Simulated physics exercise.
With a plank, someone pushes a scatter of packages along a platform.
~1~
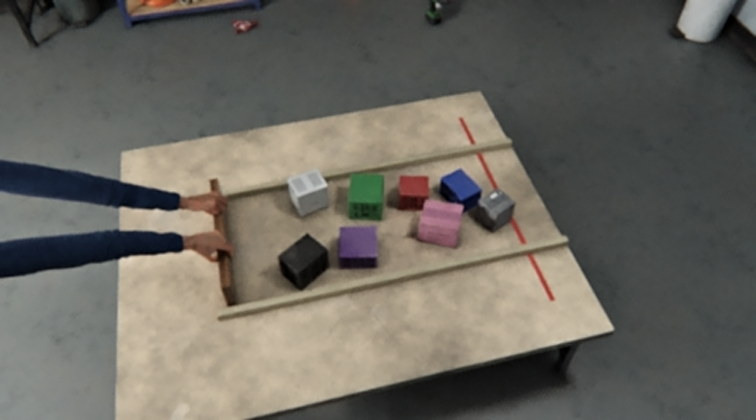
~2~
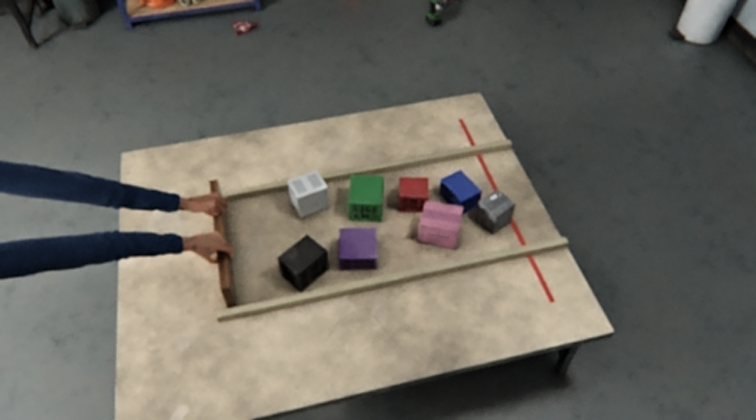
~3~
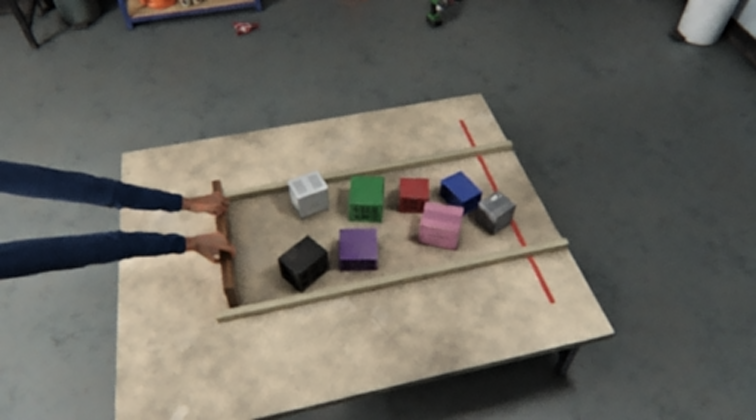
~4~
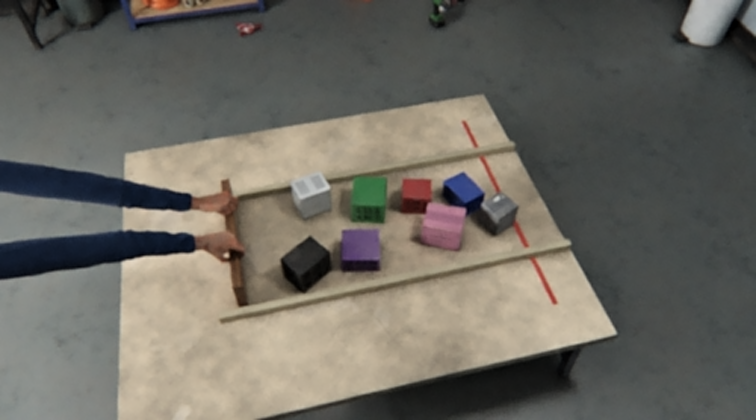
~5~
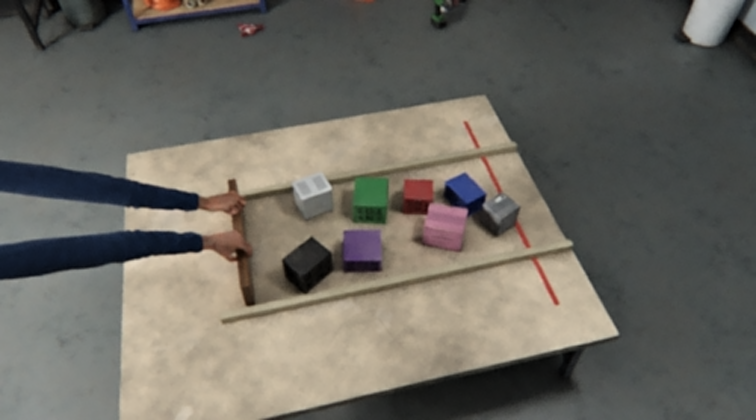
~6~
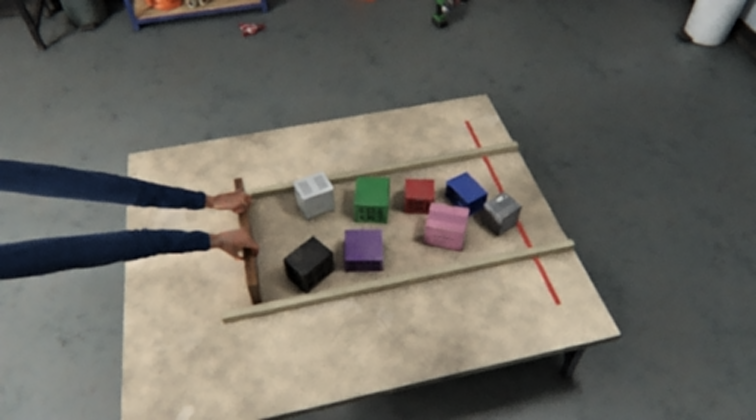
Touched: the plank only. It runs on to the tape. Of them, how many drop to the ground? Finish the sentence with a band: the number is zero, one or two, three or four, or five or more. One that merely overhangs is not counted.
The number is five or more.
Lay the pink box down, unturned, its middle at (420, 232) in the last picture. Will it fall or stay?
Put there, it simply leaves the top.
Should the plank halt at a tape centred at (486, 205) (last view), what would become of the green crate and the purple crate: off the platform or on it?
The green crate stays put; the purple crate stays put.
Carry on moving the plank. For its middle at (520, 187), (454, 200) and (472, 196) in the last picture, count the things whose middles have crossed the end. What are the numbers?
Place by place, 6, 2 and 4.
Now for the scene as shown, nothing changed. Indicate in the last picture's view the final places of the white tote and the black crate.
In order, first (510, 162), then (546, 228).
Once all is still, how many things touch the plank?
That number would be 2.
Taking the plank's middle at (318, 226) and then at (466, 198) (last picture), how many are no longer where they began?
I make it 3 at the first spot and 8 at the other.
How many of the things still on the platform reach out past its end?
As for overhanging, the count is 0.
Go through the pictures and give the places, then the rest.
The first frame shows grey parcel (495, 211); blue crate (460, 191); pink box (441, 223); plank (223, 241); tape (501, 198).
The second frame shows blue crate (460, 193); green crate (366, 198).
The third frame shows pink box (441, 226); purple crate (359, 250).
The fourth frame shows grey parcel (498, 214); black crate (307, 265).
The fifth frame shows blue crate (465, 195); plank (241, 241).
The sixth frame shows grey parcel (501, 214); blue crate (466, 194); pink box (446, 227); plank (248, 239); tape (507, 201).
Soon after, none off yet; grey parcel at rest near (501, 214); blue crate at rest near (466, 194); pink box at rest near (446, 227).
After that, none off yet; grey parcel displaced well along near (544, 200); blue crate displaced well along near (518, 179); pink box displaced well along near (513, 205).
In the end, the number that fall off is five or more; gone, purple crate, green crate, red crate, pink box, blue crate and grey parcel.
